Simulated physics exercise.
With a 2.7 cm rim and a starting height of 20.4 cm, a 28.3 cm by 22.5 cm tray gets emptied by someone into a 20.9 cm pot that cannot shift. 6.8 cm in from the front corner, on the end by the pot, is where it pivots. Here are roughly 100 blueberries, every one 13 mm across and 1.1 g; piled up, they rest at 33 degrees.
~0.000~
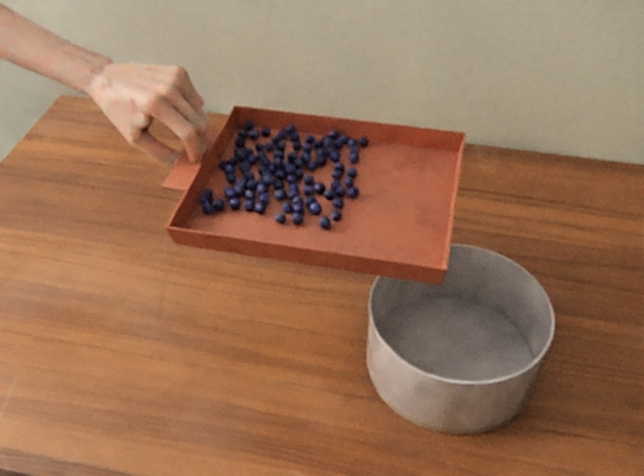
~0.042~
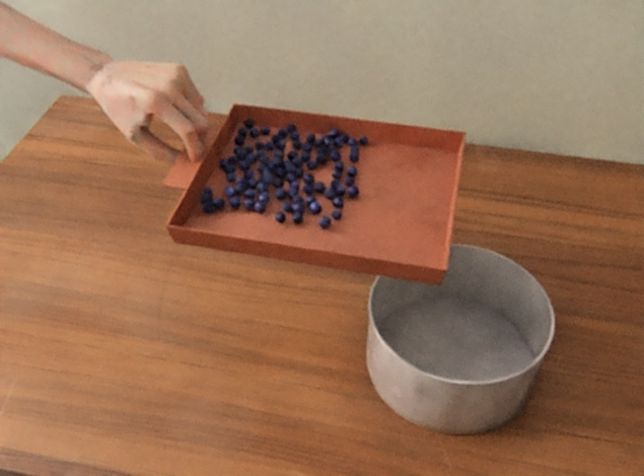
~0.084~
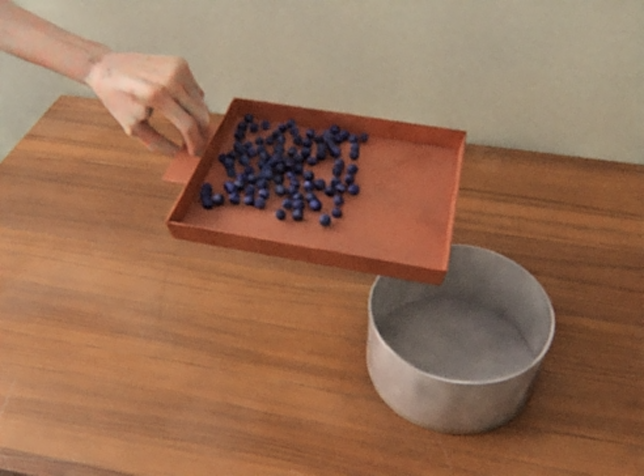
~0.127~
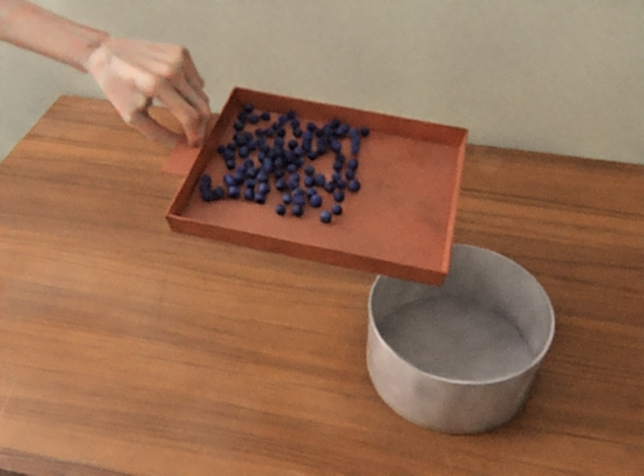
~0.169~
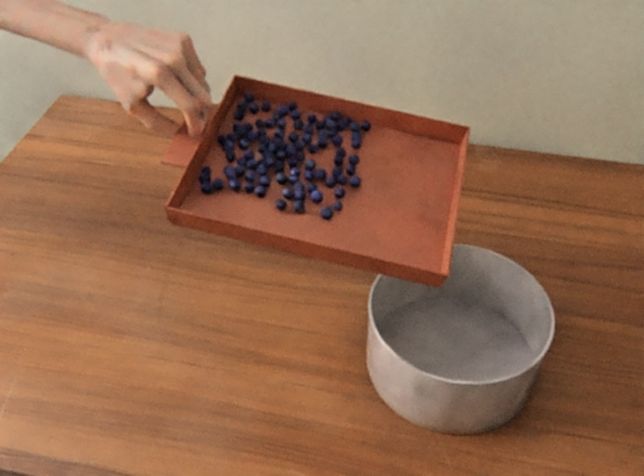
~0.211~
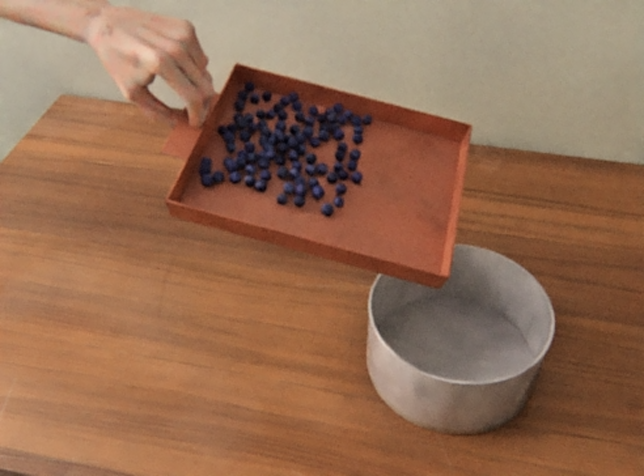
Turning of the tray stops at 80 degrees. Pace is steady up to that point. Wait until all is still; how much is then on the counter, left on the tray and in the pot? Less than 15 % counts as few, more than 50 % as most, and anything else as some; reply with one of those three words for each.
Here it is: Counter: Few, tray: Most, pot: Some.
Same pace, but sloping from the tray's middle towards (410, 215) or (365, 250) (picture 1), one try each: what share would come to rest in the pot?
The share comes to about 10 in a hundred, then about 15 in a hundred.
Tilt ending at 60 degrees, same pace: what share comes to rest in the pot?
20 per cent.
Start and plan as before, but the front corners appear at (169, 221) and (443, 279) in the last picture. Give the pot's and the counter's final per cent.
Final per cent - pot 10, counter 10.
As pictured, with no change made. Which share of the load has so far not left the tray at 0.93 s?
Some 85 per cent of the load.
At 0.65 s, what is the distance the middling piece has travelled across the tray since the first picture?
I'd say close to 14 centimetres.
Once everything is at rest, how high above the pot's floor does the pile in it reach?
Close to 2.0 cm up.
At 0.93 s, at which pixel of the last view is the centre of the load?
The middle of the load should be at about (440, 254) by then.
Then, at 0.65 s, tilt 45 degrees; the tray holds 100 %, the pot 0 %.
Then, at 0.93 s, tilt 66 degrees; the tray holds 85 %, the pot 5 %.
After 1.33 s, tilt 80 degrees; the tray holds 75 %, the pot 20 %.
In the end, at 2.7 s, counter 5 %, tray 70 %, pot 30 %.
